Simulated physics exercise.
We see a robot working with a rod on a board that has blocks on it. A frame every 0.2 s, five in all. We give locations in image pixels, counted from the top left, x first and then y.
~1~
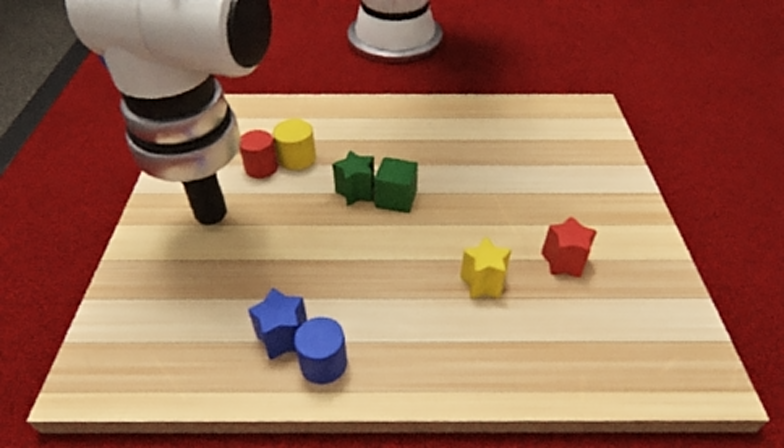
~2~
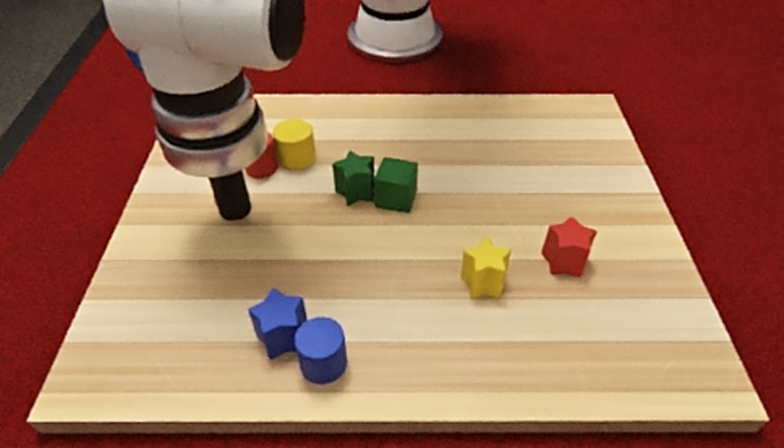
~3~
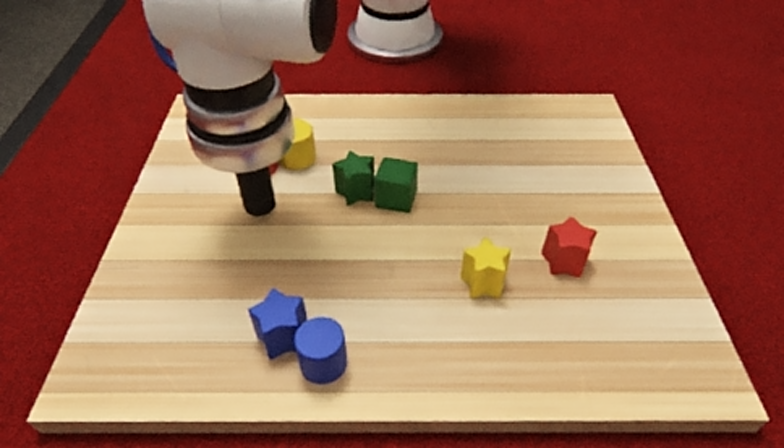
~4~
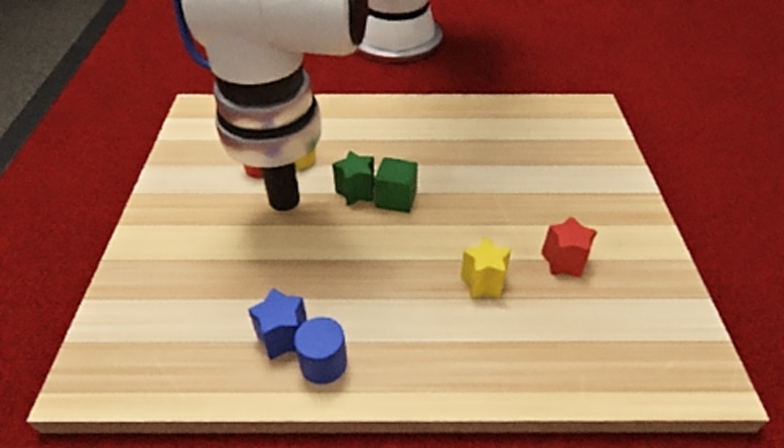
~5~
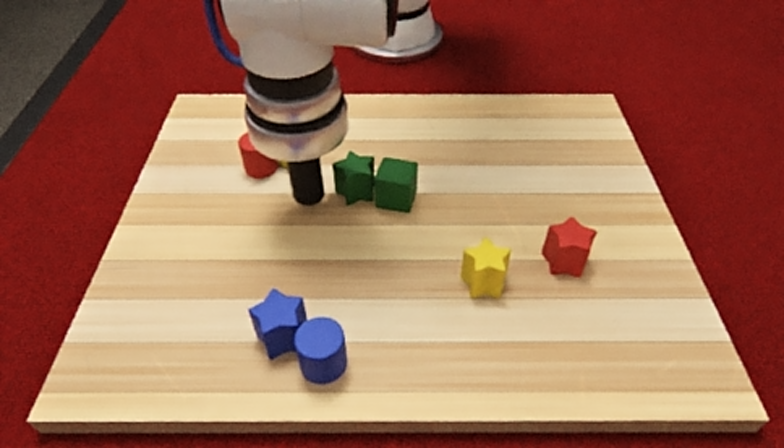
A robot arm with a dark rod moved steadily right across the wooden board, passing in front of the red and yellow round blocks and nearing the green star, while every block stayed still.
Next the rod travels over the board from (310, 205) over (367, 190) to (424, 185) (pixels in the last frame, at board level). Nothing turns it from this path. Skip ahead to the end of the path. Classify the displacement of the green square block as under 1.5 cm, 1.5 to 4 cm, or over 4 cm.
It moves more than 4 cm.
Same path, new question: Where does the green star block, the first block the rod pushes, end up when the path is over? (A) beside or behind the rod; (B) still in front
The one that fits is B, still in front.
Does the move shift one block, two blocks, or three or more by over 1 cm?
Two get moved.
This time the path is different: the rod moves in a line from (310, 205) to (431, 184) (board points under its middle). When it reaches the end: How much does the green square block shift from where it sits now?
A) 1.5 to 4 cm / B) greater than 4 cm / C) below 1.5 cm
Answer: B.
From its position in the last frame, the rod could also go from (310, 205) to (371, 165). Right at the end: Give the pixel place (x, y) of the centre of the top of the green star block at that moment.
I'd expect the centre of its top face to be at (395, 147).
What follows on the original path. One third of the way, rod at (348, 185); green star block at (376, 158), turned 15° clockwise; green square block at (410, 169).
Two thirds of the way, rod at (386, 179); green star block at (414, 152), turned 10° clockwise; green square block at (448, 168), turned 25° clockwise.
At the end, rod at (425, 176); yellow circular block not moved; green star block at (445, 143), turned 15° anticlockwise; green square block at (458, 170), turned 35° clockwise.
